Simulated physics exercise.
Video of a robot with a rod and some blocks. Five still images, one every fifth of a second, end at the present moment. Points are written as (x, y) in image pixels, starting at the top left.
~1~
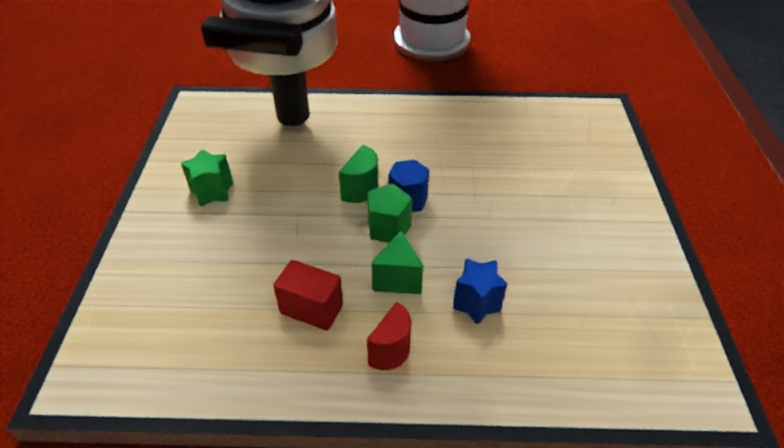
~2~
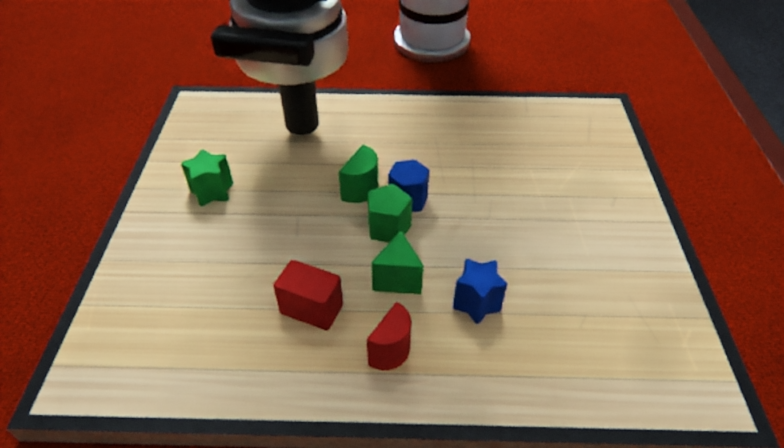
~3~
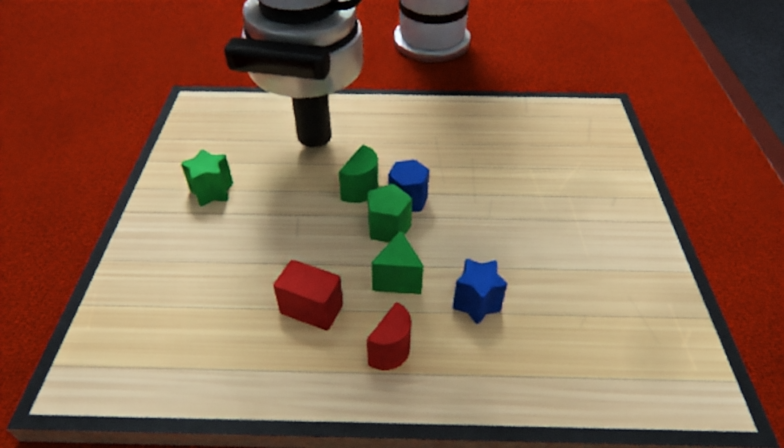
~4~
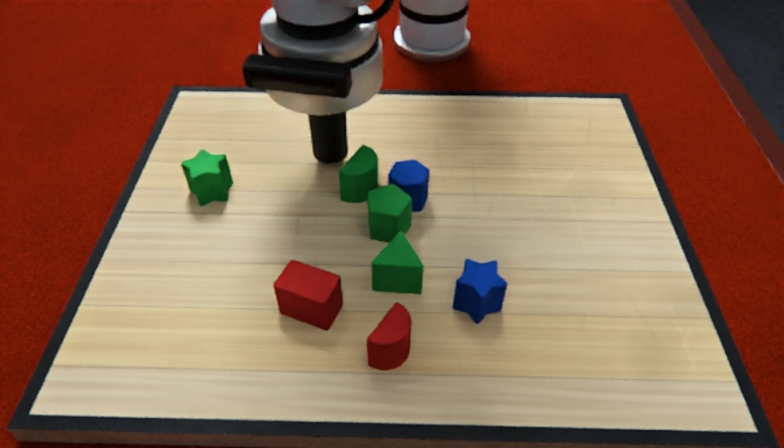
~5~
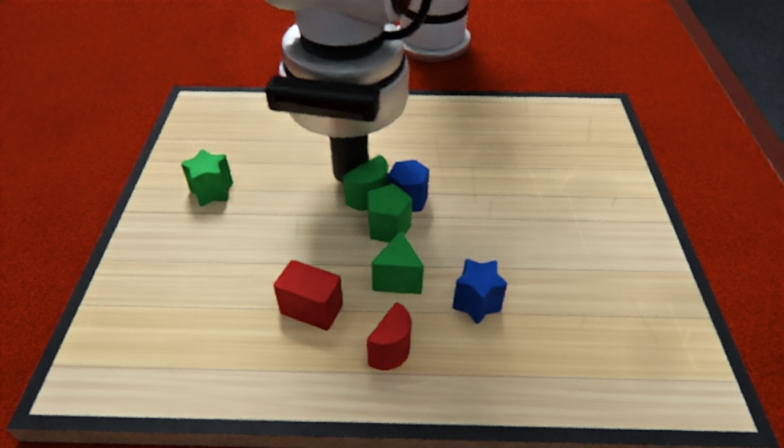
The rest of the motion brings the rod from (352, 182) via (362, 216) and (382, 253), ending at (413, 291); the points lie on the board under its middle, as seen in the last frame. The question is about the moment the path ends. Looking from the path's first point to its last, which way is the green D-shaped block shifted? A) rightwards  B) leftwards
The correct letter is B.
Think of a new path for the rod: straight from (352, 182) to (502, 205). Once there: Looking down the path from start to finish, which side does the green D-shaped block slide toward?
Out to the right.
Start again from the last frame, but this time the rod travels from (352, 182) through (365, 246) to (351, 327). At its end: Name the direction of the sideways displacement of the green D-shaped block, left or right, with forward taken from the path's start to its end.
That block drifts left.
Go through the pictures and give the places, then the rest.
In the first frame, rod tip at (294, 116); block tops, green D-shaped block at (361, 161); green pentagonal block at (388, 199); green triangular piece at (399, 253); blue hexagonal block at (409, 172); blue star at (482, 276).
In the second frame, rod at (302, 125); blocks unchanged.
In the third frame, rod at (315, 137); blocks unchanged.
In the fourth frame, rod at (331, 152); blocks unchanged.
In the fifth frame, rod at (351, 172); green D-shaped block at (369, 169); green pentagonal block at (388, 199); green triangular piece at (399, 253); blue hexagonal block at (409, 172); blue star at (482, 276).
The first path, step by step. One third of the way, rod at (363, 208); green D-shaped block at (389, 204), turned 20° anticlockwise; green pentagonal block at (414, 225), turned 20° anticlockwise; green triangular piece at (402, 260), turned 25° clockwise; blue hexagonal block at (416, 175), turned 30° anticlockwise.
Two thirds of the way, rod at (382, 243); green D-shaped block at (415, 235), turned 30° anticlockwise; green pentagonal block at (452, 251), turned 50° anticlockwise; green triangular piece at (411, 271), turned 75° clockwise; blue hexagonal block at (416, 175), turned 30° anticlockwise; blue star at (487, 279).
At the end, rod at (413, 282); green D-shaped block at (449, 256), turned 60° anticlockwise; green pentagonal block at (492, 262), turned 50° anticlockwise; green triangular piece at (422, 296), turned 55° clockwise; blue hexagonal block at (416, 175), turned 30° anticlockwise; blue star at (514, 296), turned 40° clockwise.
